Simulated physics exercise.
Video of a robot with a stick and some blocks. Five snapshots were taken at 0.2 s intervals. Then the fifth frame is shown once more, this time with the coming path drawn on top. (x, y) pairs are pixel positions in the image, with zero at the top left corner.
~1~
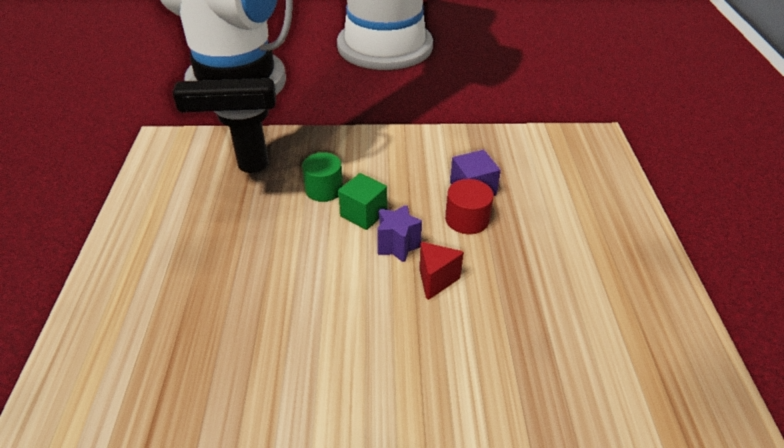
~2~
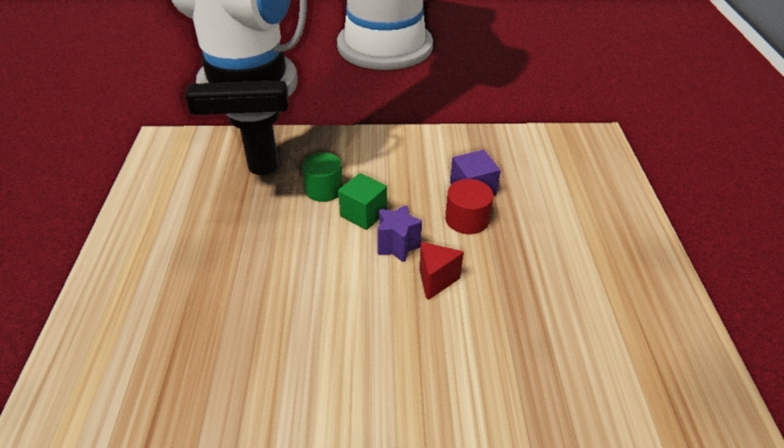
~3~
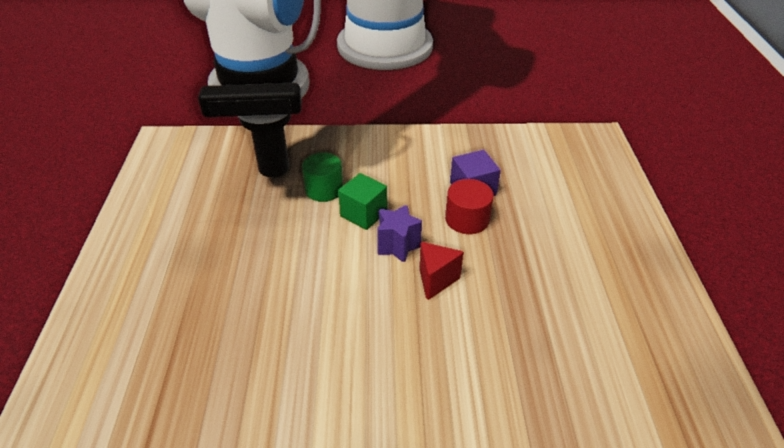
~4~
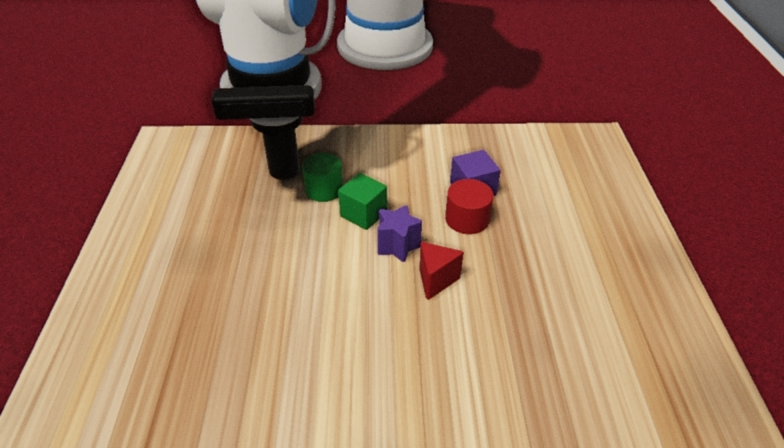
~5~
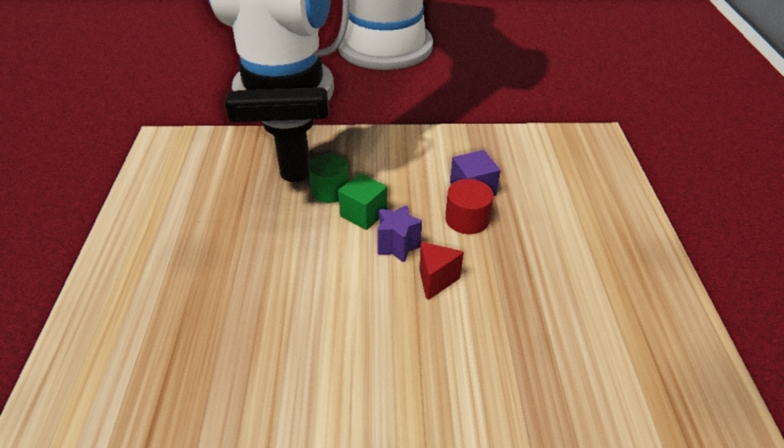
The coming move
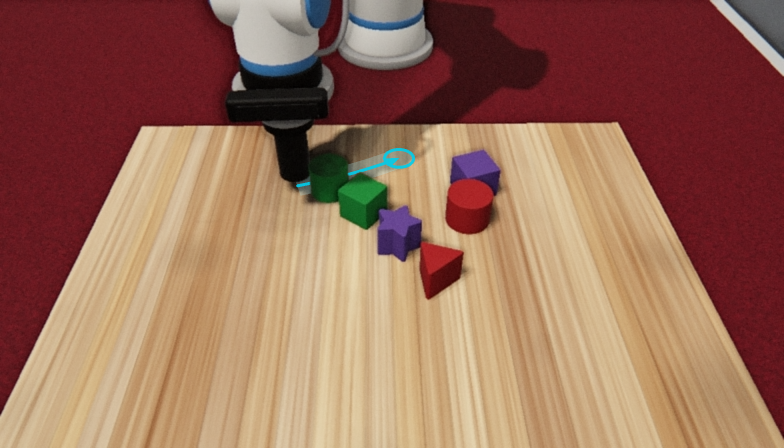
Robot arm with a black stick sliding right across a wooden board and nudging a green cylinder slightly toward a green block.
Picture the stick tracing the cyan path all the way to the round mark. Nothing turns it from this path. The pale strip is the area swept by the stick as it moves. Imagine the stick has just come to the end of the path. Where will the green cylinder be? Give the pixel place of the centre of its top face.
The middle of its upper face should be somewhere near (384, 162).
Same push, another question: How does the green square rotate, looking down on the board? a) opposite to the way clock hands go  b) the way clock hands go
The one that fits is b, the way clock hands go.
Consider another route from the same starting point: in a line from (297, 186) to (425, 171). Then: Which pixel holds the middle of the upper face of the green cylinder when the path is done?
It sits at (409, 169).
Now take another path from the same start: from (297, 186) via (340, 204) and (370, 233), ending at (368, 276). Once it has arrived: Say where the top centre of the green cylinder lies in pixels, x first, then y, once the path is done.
Its top middle: (381, 170).
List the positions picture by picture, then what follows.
Lower end of the stick at (253, 164), tops of blocks, green cylinder at (322, 164), green square at (363, 187), purple square at (476, 163), in the first frame.
Stick at (264, 166), blocks as before, in the second frame.
Stick at (274, 168), blocks as before, in the third frame.
Stick at (285, 171), blocks as before, in the fourth frame.
Stick at (296, 173), green cylinder at (328, 165), green square at (363, 187), purple square at (476, 163), in the fifth frame.
The drawn path runs from (297, 186) through (351, 174) to (399, 158).
On the path given first. One third of the way, stick at (333, 165); green cylinder at (361, 163); green square at (369, 189), turned 20° clockwise.
Two thirds of the way, stick at (368, 156); green cylinder at (384, 162); green square at (372, 189), turned 30° clockwise.
At the end, stick at (399, 145); green cylinder at (384, 162); green square at (372, 189), turned 30° clockwise; purple square not moved.
